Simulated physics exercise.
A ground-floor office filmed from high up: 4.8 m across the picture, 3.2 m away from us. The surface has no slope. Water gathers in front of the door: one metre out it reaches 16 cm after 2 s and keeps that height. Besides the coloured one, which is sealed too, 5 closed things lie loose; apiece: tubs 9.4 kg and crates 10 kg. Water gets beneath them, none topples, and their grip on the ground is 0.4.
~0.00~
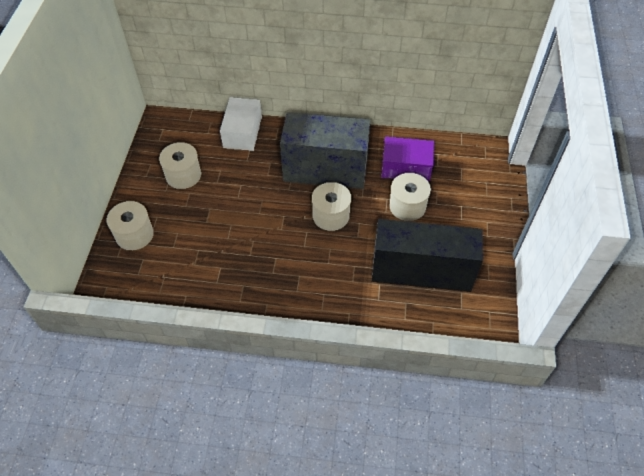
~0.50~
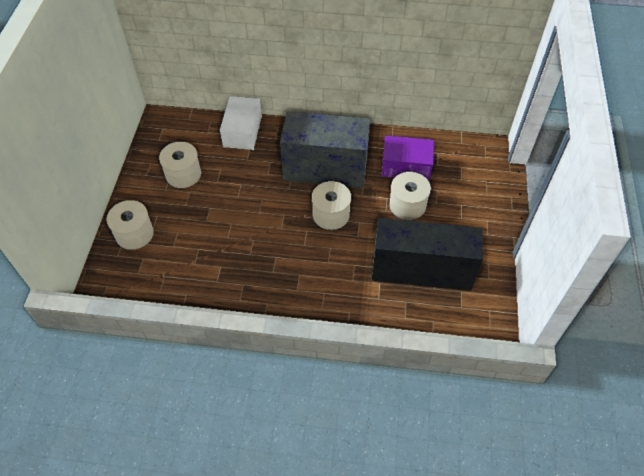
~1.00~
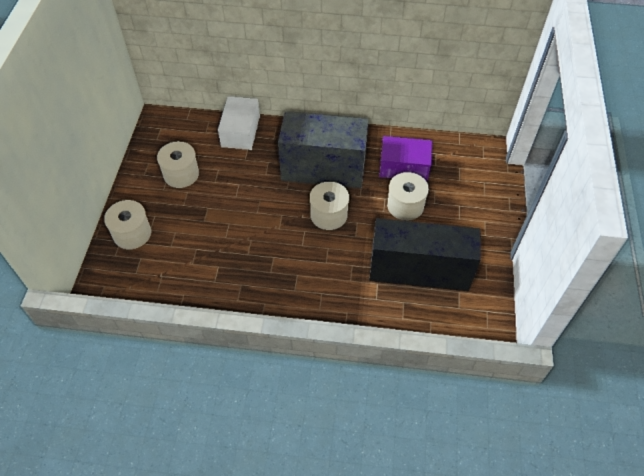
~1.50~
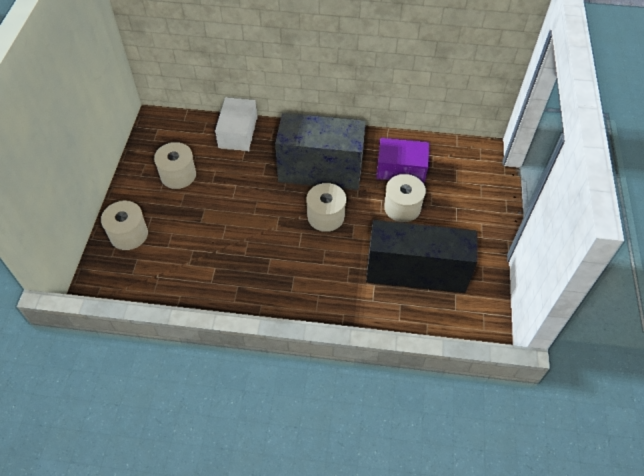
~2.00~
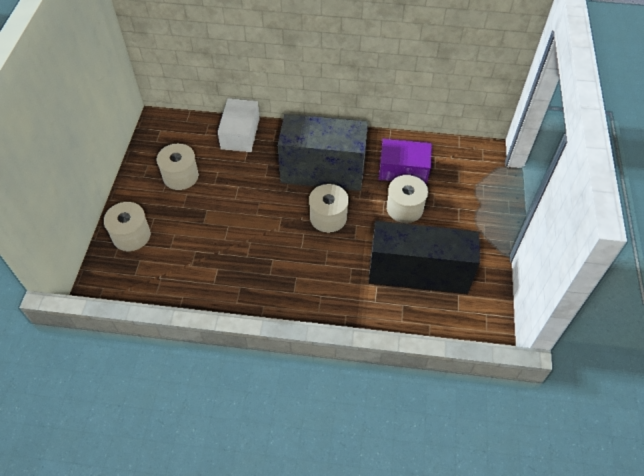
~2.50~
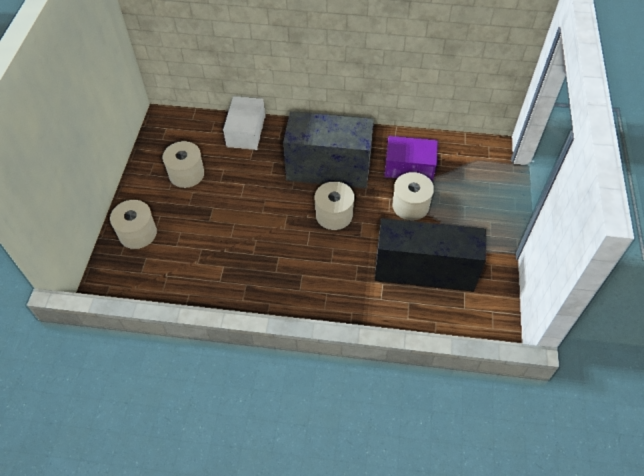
In a ground-floor office, water comes through the doorway on the right while everything inside stays still.
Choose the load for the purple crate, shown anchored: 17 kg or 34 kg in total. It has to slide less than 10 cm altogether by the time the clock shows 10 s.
I expect that only the higher weight holds it.
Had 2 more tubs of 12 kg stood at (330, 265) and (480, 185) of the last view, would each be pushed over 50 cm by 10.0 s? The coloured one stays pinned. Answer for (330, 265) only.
It is short of it.
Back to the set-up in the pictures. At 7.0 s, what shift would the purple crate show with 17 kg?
Roughly 200 cm.
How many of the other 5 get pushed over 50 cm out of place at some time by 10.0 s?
That makes 3.
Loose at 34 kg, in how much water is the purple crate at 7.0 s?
About 7 cm.
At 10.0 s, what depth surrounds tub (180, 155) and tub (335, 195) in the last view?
Roughly 9 and 11 cm.
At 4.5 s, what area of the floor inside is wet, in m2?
Roughly 7.0 m2.
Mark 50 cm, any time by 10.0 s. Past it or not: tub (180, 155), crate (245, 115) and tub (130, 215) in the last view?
In turn: Short of it, past it, under.
After 3.5 s the purple crate would be 24 cm from its start with 17 kg and 0 cm from its start with 34 kg; 6 cm of water round it then.
After 4.5 s the purple crate would be 71 cm from its start with 17 kg and 0 cm from its start with 34 kg; 6 cm of water round it then.
After 7.0 s the purple crate would be 182 cm from its start with 17 kg and 0 cm from its start with 34 kg; 7 cm of water round it then.
After 10.0 s the purple crate would be 290 cm from its start with 17 kg and 0 cm from its start with 34 kg; 7 cm of water round it then.
